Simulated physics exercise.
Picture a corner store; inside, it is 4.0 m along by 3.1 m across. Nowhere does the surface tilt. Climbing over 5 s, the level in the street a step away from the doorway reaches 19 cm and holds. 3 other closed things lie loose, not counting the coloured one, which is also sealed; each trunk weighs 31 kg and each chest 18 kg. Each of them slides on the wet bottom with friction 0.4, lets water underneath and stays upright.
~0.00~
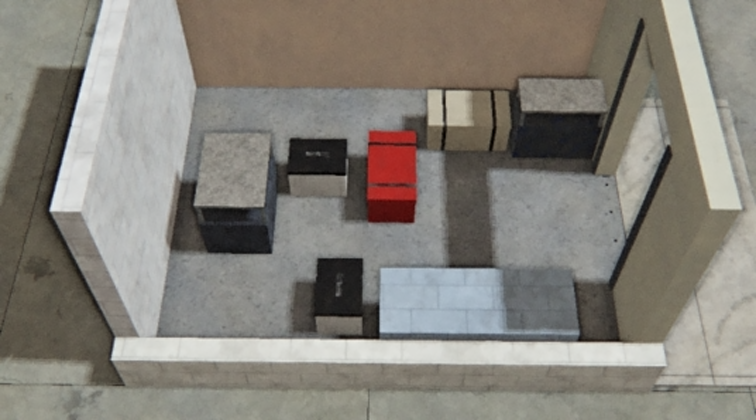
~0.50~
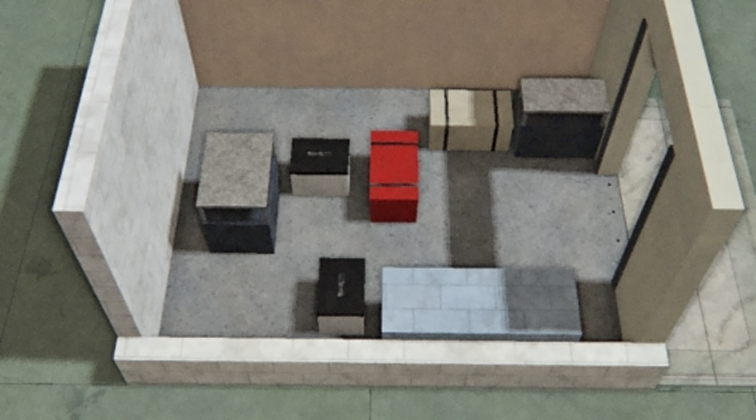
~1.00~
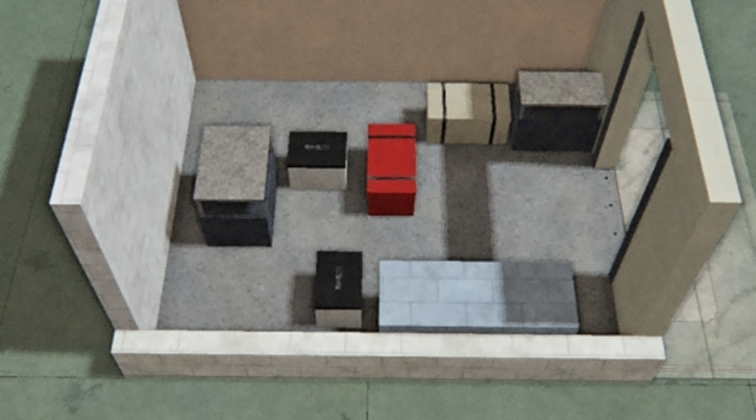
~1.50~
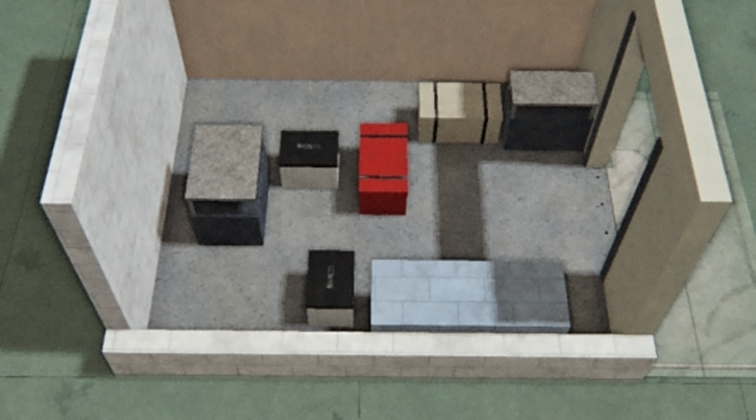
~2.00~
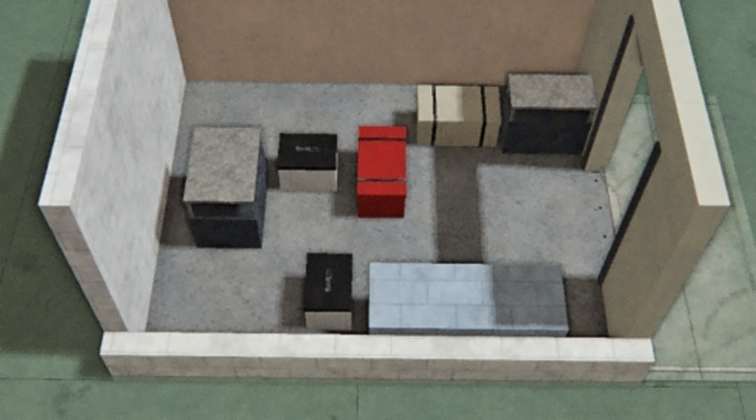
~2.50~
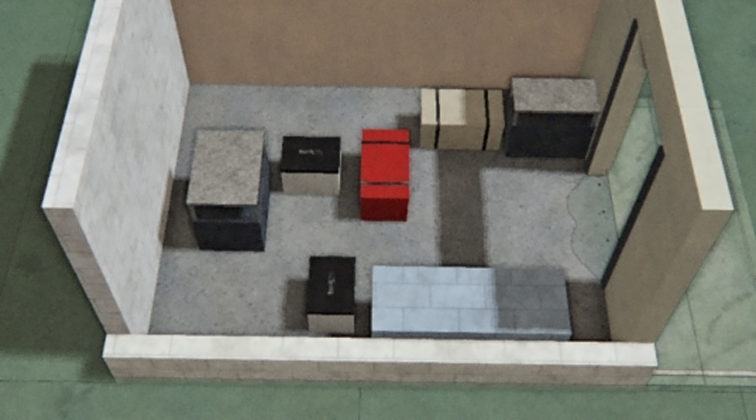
Shallow water appears late beside the right-hand opening of a small, roofless corner store, seen from high in front. A red trunk sits mid-floor among two black-topped pale boxes, grey-topped dark blocks left and back right, a black-banded cream case behind, and a pale blue-grey tiled block in front. The camera jitters slightly, the ground outside turns from grey to green, and the wet patch spreads faintly inward while the objects stay put.
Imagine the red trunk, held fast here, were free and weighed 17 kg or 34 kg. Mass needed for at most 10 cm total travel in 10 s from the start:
Neither amount keeps it steady.
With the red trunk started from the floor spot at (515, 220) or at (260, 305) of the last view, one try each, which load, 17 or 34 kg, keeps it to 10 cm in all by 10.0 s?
Respectively, neither option succeeds and neither option succeeds.
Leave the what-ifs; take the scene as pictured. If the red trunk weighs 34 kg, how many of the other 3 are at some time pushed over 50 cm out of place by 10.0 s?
I get 2.
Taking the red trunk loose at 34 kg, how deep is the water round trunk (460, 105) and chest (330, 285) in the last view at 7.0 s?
I'd estimate 5 cm for the first and 5 cm for the second.
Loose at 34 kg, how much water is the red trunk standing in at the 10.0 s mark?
9 cm, roughly.
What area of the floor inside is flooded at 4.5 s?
The covered patch comes to about 3.5 m2.
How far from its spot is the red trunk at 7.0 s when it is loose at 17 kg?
About 30 cm off its spot.
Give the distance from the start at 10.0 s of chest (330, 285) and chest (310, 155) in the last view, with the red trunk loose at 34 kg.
One is off by 140 cm, the other by 80 cm, in the order asked.
After 3.5 s the red trunk would be 0 cm from its start with 17 kg and 0 cm from its start with 34 kg; 0 cm of water round it then.
After 4.5 s the red trunk would be 0 cm from its start with 17 kg and 0 cm from its start with 34 kg; 3 cm of water round it then.
After 7.0 s the red trunk would be 27 cm from its start with 17 kg and 17 cm from its start with 34 kg; 5 cm of water round it then.
After 10.0 s the red trunk would be 124 cm from its start with 17 kg and 71 cm from its start with 34 kg; 9 cm of water round it then.
